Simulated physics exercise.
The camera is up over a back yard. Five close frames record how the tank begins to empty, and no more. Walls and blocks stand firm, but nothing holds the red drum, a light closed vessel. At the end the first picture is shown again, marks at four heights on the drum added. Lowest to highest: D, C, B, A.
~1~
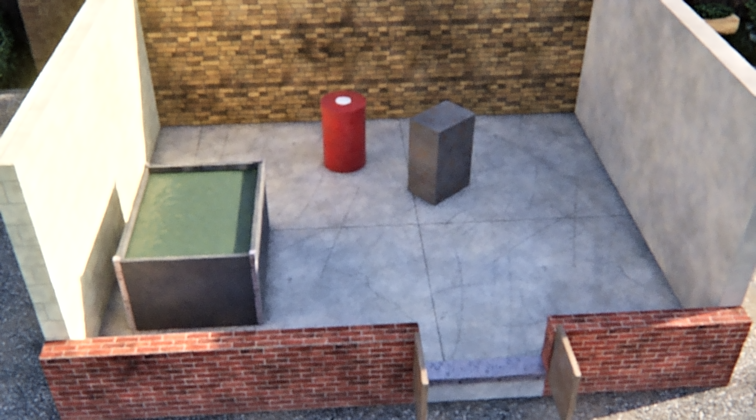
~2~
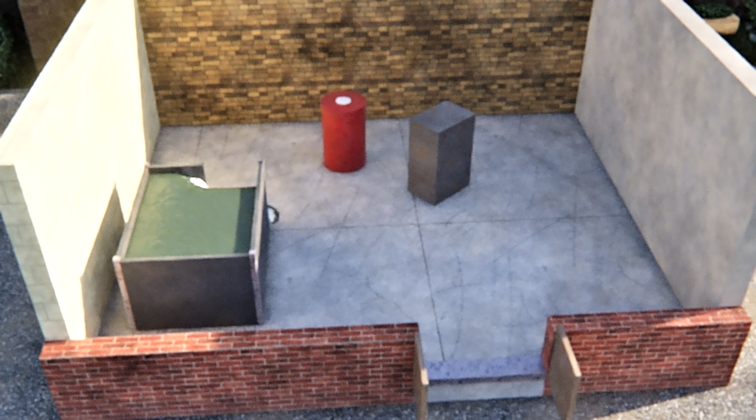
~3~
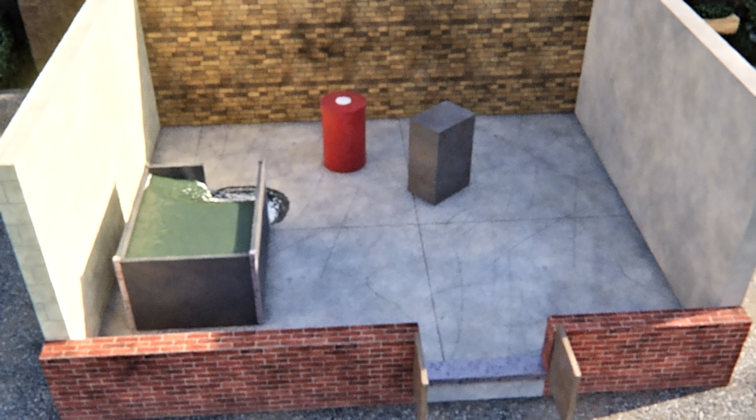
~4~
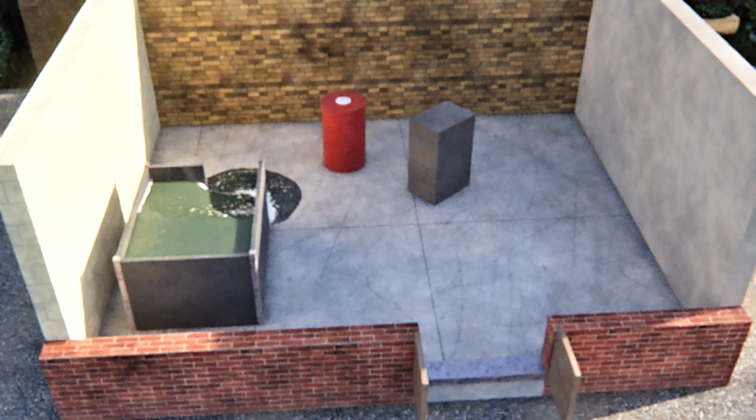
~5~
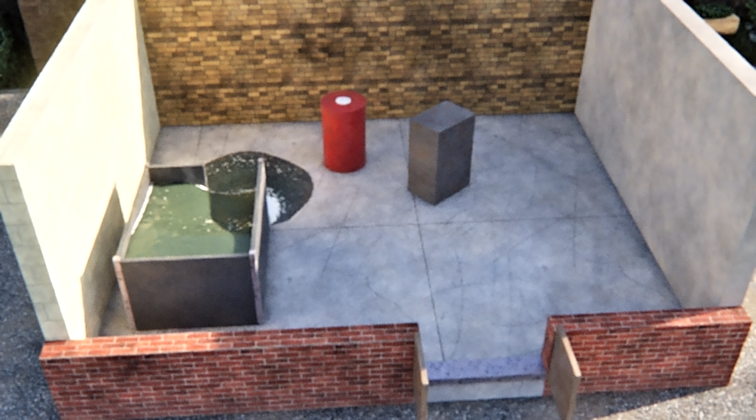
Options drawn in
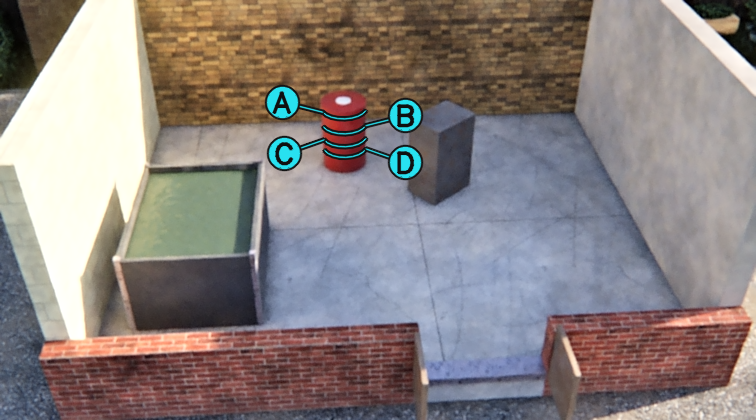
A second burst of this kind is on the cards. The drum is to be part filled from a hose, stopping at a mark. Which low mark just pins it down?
Choose D.
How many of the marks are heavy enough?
All of them.
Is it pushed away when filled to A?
No, that is safe.
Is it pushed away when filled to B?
No, not at all.
On the marked copy, A at (344, 118); B at (345, 133); C at (345, 146); D at (345, 157); from the bottom up D, C, B, A.
If A is chosen, it does not move.
If B is chosen, it does not move.
If C is chosen, it does not move.
If D is chosen, it does not move.
